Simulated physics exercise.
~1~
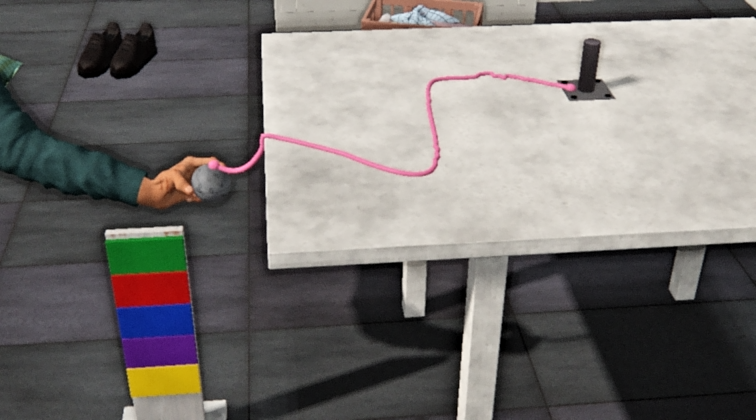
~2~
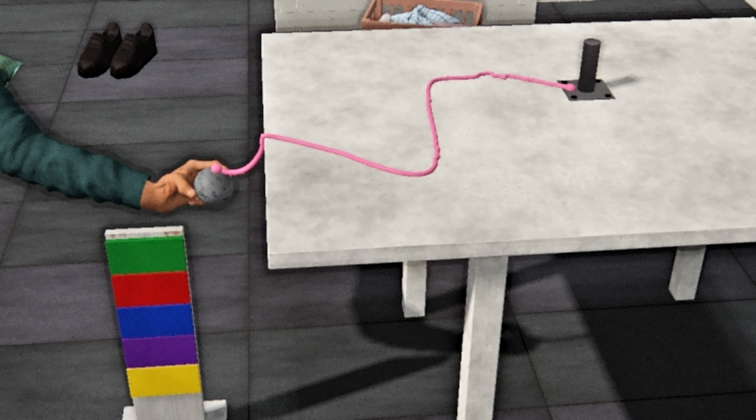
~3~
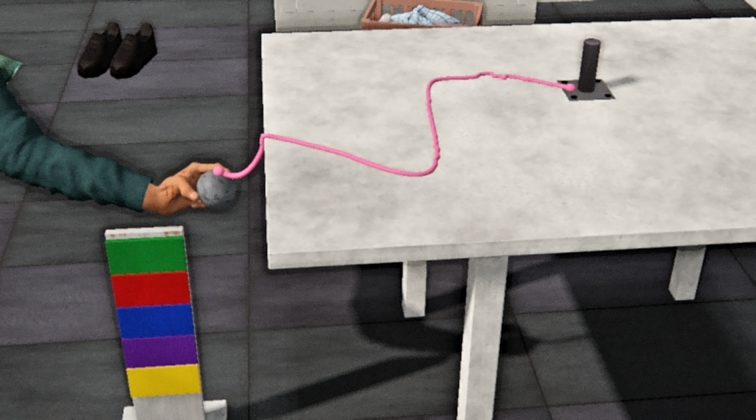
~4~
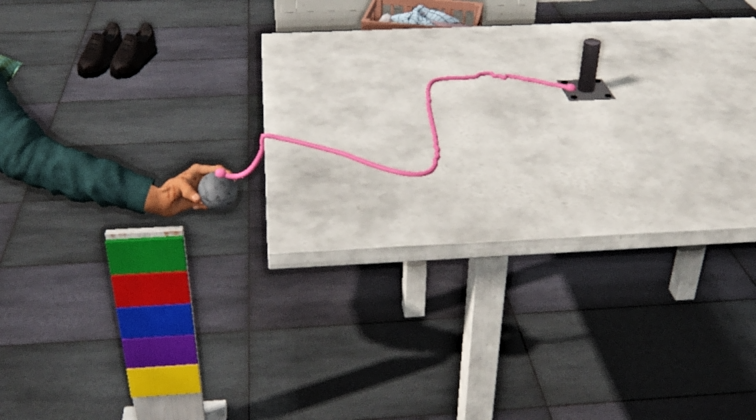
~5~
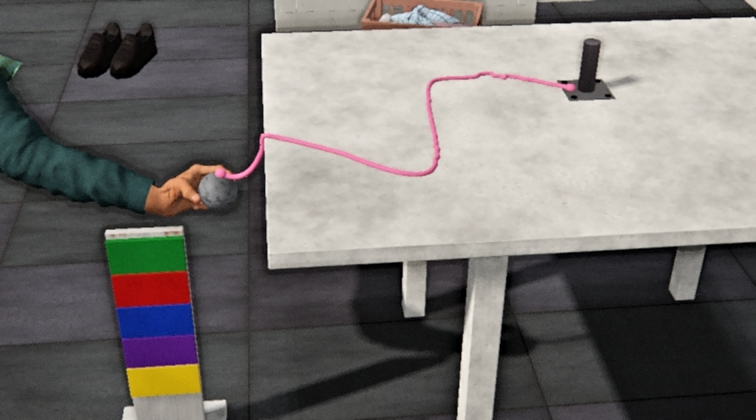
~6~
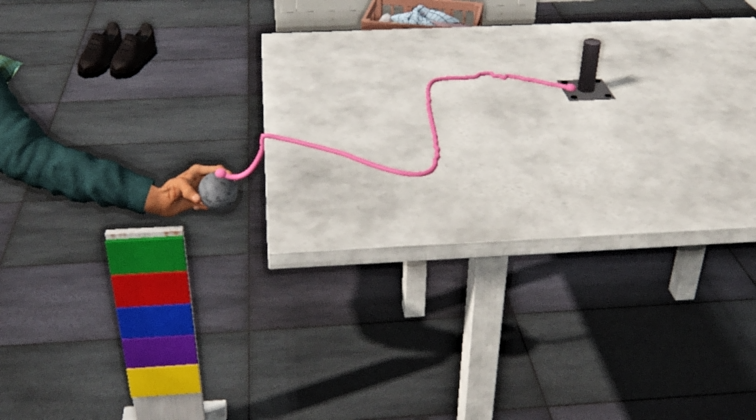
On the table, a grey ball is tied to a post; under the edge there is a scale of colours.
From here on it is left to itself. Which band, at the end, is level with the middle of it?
The middle is level with yellow.
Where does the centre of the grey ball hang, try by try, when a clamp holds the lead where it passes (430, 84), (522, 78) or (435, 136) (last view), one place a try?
Going through the tries, I'd expect close to (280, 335), (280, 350) and lastly (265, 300).
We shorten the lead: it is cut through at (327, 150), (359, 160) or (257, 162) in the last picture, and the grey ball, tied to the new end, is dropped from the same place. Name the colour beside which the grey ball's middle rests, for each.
In order of the tries: Red; then green; then purple.
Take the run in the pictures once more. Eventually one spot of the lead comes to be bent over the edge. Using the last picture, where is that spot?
That spot is roughly at (437, 153).
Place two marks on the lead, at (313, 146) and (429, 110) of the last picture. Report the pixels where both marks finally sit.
In that view they sit near (277, 257) and near (350, 113).
Early on, ball near (268, 370); level with yellow.
Midway, ball near (278, 354); level with yellow.
Finally, ball near (283, 360); level with yellow. The yellow one.
